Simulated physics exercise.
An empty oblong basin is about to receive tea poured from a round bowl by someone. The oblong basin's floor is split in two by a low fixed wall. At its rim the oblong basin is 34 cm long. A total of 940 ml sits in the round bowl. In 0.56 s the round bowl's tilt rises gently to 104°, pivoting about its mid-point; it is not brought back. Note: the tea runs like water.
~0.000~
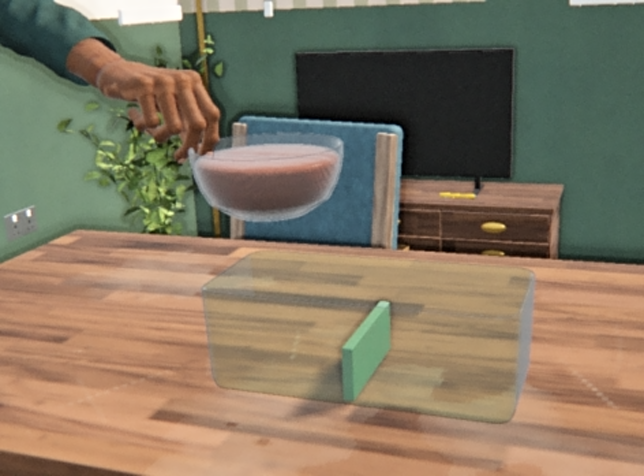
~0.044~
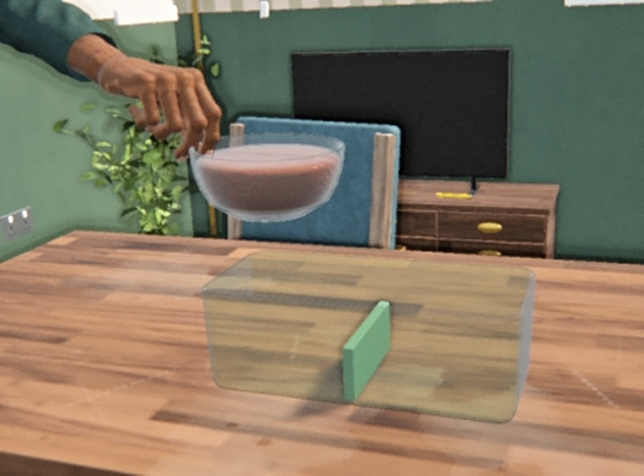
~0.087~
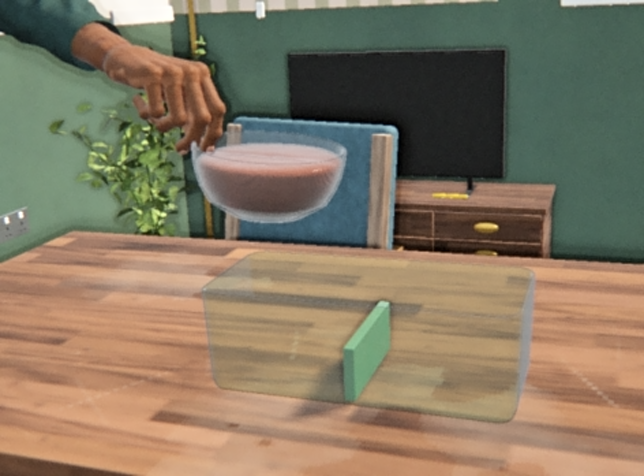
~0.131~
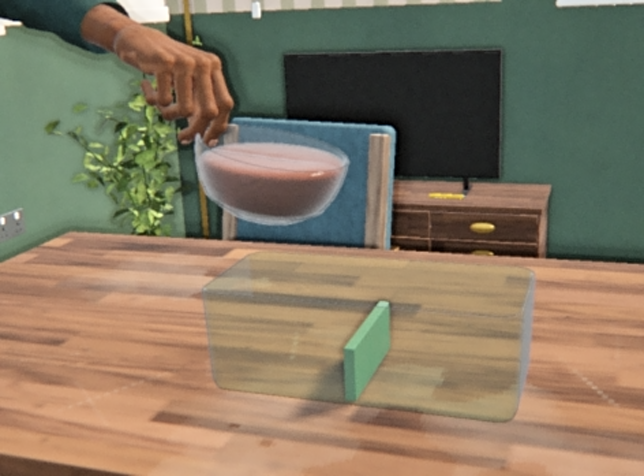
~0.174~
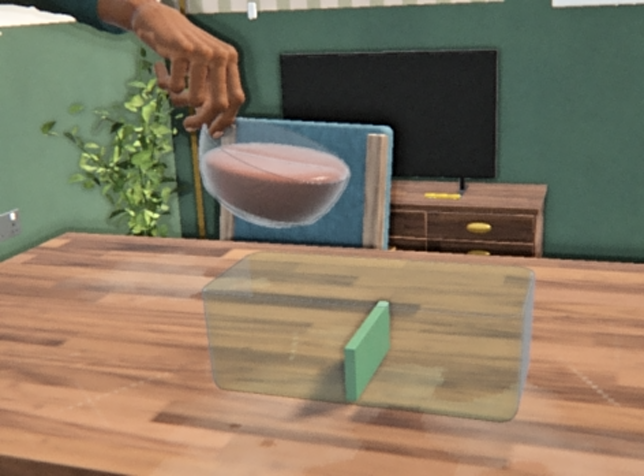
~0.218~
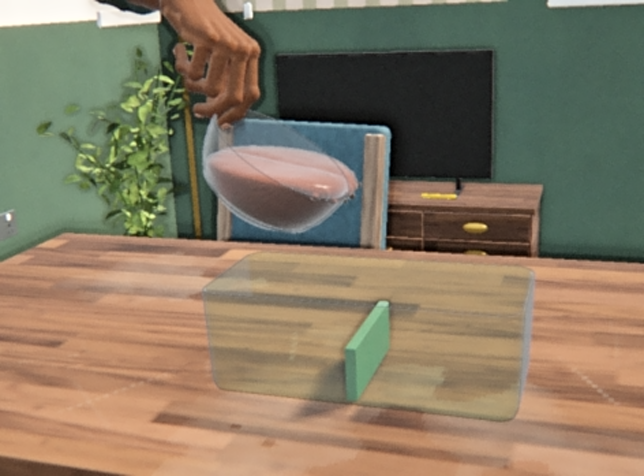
A hand held a clear round bowl of pinkish-brown liquid above a wooden table, then gradually tilted it rightward until some began slipping over the rim, above a clear oblong basin with a green divider.
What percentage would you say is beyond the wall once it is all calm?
I would put it at about 56 per cent.
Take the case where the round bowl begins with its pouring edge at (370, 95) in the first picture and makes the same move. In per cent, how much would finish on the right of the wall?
Result then: Approx. 80 %.
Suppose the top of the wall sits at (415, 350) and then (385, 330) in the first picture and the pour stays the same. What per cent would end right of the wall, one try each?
Try 1: 30 %; try 2: 35 %.
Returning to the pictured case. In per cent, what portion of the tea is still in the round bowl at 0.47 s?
Roughly 10 percent.
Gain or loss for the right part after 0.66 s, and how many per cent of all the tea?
The right part gains close to 5 per cent.
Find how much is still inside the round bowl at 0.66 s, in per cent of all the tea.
Close to 0 percent of the total.
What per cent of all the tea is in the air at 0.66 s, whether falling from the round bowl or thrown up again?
I'd put it at about 12 per cent of the liquid.
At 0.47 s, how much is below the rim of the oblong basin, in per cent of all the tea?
About 64%.
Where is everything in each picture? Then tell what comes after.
In the first frame, it leans 0°; its right rim is at (338, 149); the tea meets the walls at (205, 155) and (337, 158); the oblong basin's rim runs from (228, 271) to (527, 294); the wall's top is at (367, 325).
In the second frame, it leans 2°; its right rim is at (339, 152); the tea meets the walls at (206, 154) and (338, 159).
In the third frame, it leans 6°; its right rim is at (341, 158); the tea meets the walls at (207, 152) and (340, 162).
In the fourth frame, it leans 13°; its right rim is at (344, 168); the tea meets the walls at (208, 150) and (342, 166).
In the fifth frame, it leans 23°; its right rim is at (345, 182); the tea meets the walls at (212, 149) and (345, 174); 2 per cent is over the edge.
In the sixth frame, it leans 34°; its right rim is at (344, 197); the tea meets the walls at (216, 152) and (331, 177); 8 per cent is over the edge.
After 0.47 s the tilt is 98° and 11 per cent is still to pour, 13 is left of the wall and 50 right of it.
After 0.66 s the tilt is 104° and 0 per cent is still to pour, 36 is left of the wall and 51 right of it.
After 0.85 s the tilt is 104° and 0 per cent is still to pour, 40 is left of the wall and 56 right of it.
After 1.06 s the tilt is 104° and 0 per cent is still to pour, 41 is left of the wall and 56 right of it.
In the end 41 per cent lies left of the wall, 56 right of it and 3 outside.
